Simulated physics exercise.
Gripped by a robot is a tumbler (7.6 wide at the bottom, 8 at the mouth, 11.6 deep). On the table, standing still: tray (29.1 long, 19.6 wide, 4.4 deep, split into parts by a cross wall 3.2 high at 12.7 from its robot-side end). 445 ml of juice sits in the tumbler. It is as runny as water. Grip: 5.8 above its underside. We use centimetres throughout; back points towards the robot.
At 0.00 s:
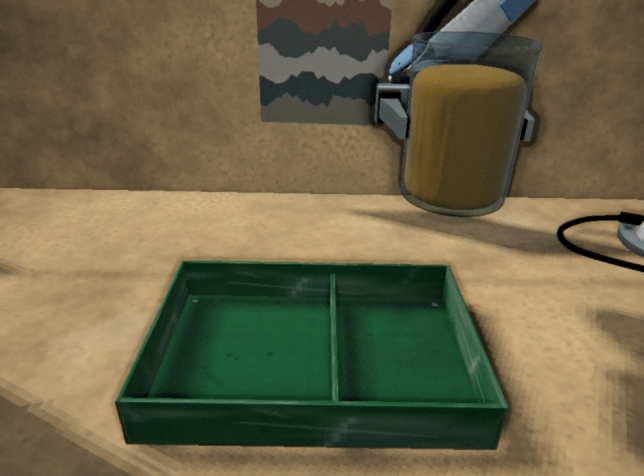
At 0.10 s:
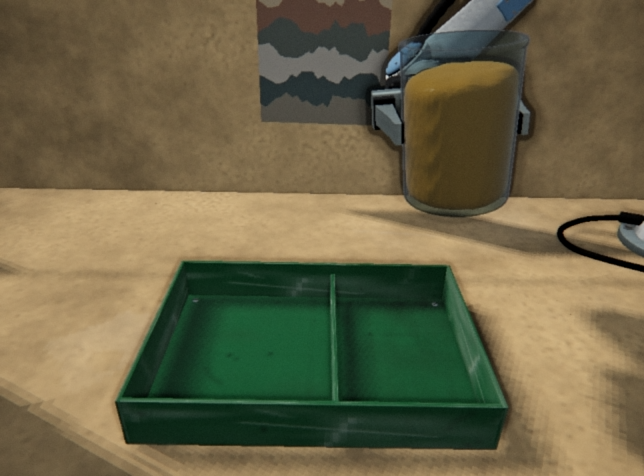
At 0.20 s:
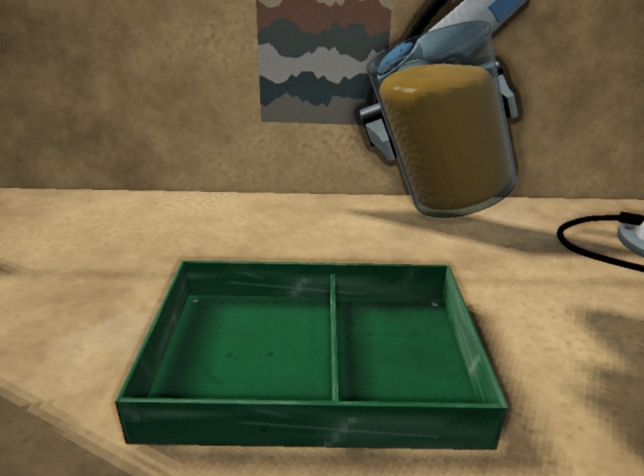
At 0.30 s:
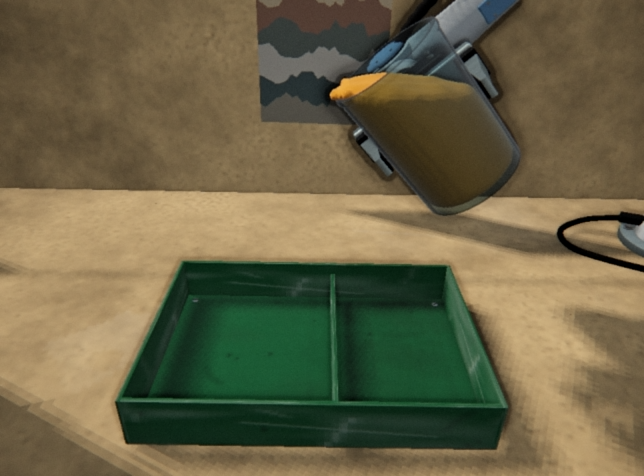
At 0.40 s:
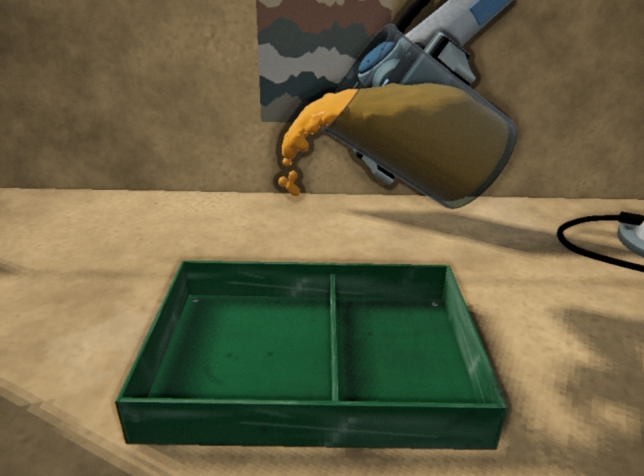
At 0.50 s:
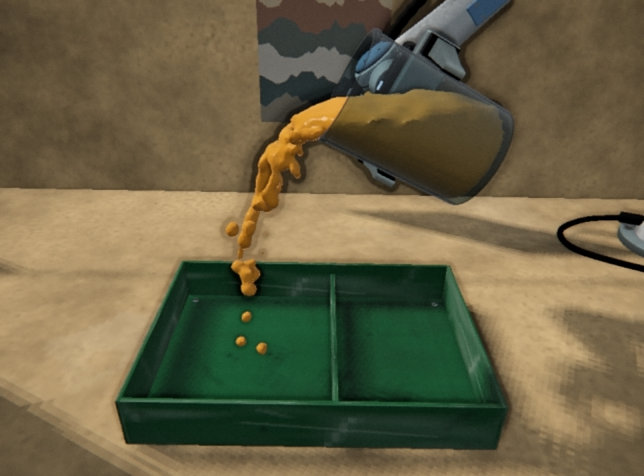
On a tan tabletop, a robot gripper tilted a clear tumbler of orange juice to the left above a divided green tray, and the juice poured over the rim, its first drops reaching the left section.
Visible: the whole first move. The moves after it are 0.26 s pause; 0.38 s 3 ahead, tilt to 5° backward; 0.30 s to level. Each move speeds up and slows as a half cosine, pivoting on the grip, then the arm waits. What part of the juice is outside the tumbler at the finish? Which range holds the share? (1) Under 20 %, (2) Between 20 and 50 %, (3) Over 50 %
Answer: 2.
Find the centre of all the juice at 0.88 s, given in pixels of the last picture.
I'd point to around (357, 201).
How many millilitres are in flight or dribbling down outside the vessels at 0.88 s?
About 25 ml.
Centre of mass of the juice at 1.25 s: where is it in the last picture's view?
It is centred at about (337, 212).
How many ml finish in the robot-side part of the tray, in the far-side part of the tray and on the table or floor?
About 5 ml, 110 ml, 15 ml.
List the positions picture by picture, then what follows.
In the first picture, tumbler middle at (463, 125), level; upper third of the juice around (467, 93), from x 405 to 525, top at y 70; 445 ml in the tumbler.
In the second picture, tumbler middle at (458, 125), tilted 6° forward; upper third of the juice around (464, 92), from x 405 to 515, top at y 65.
In the third picture, tumbler middle at (446, 125), tilted 22° forward; upper third of the juice around (441, 94), from x 380 to 510, top at y 65.
In the fourth picture, tumbler middle at (432, 124), tilted 41° forward; upper third of the juice around (410, 99), from x 335 to 510, top at y 75.
In the fifth picture, tumbler middle at (420, 124), tilted 57° forward; upper third of the juice around (403, 108), from x 285 to 505, top at y 85; 430 ml in the tumbler, 15 ml in the air or running down outside.
In the sixth picture, tumbler middle at (415, 124), tilted 63° forward; upper third of the juice around (407, 113), from x 230 to 505, top at y 90; 400 ml in the tumbler, 40 ml in the air or running down outside.
By 0.88 s, tilted 49° forward, liquid up to 25 above the table; 315 ml in the tumbler, 100 ml in the far-side part, 25 ml in the air or running down outside.
By 1.25 s, tilted 3° backward, liquid up to 25 above the table; 315 ml in the tumbler, 110 ml in the far-side part, 10 ml on the table or floor, 5 ml in the robot-side part, 5 ml in the air or running down outside.
By 1.64 s, level, liquid up to 25 above the table; 315 ml in the tumbler, 110 ml in the far-side part, 15 ml on the table or floor, 5 ml in the robot-side part.
By 2.44 s, level, liquid up to 25 above the table; 315 ml in the tumbler, 110 ml in the far-side part, 15 ml on the table or floor, 5 ml in the robot-side part.
Final state, 315 ml in the tumbler, 110 ml in the far-side part, 15 ml on the table or floor, 5 ml in the robot-side part. That is 29 % outside the tumbler.
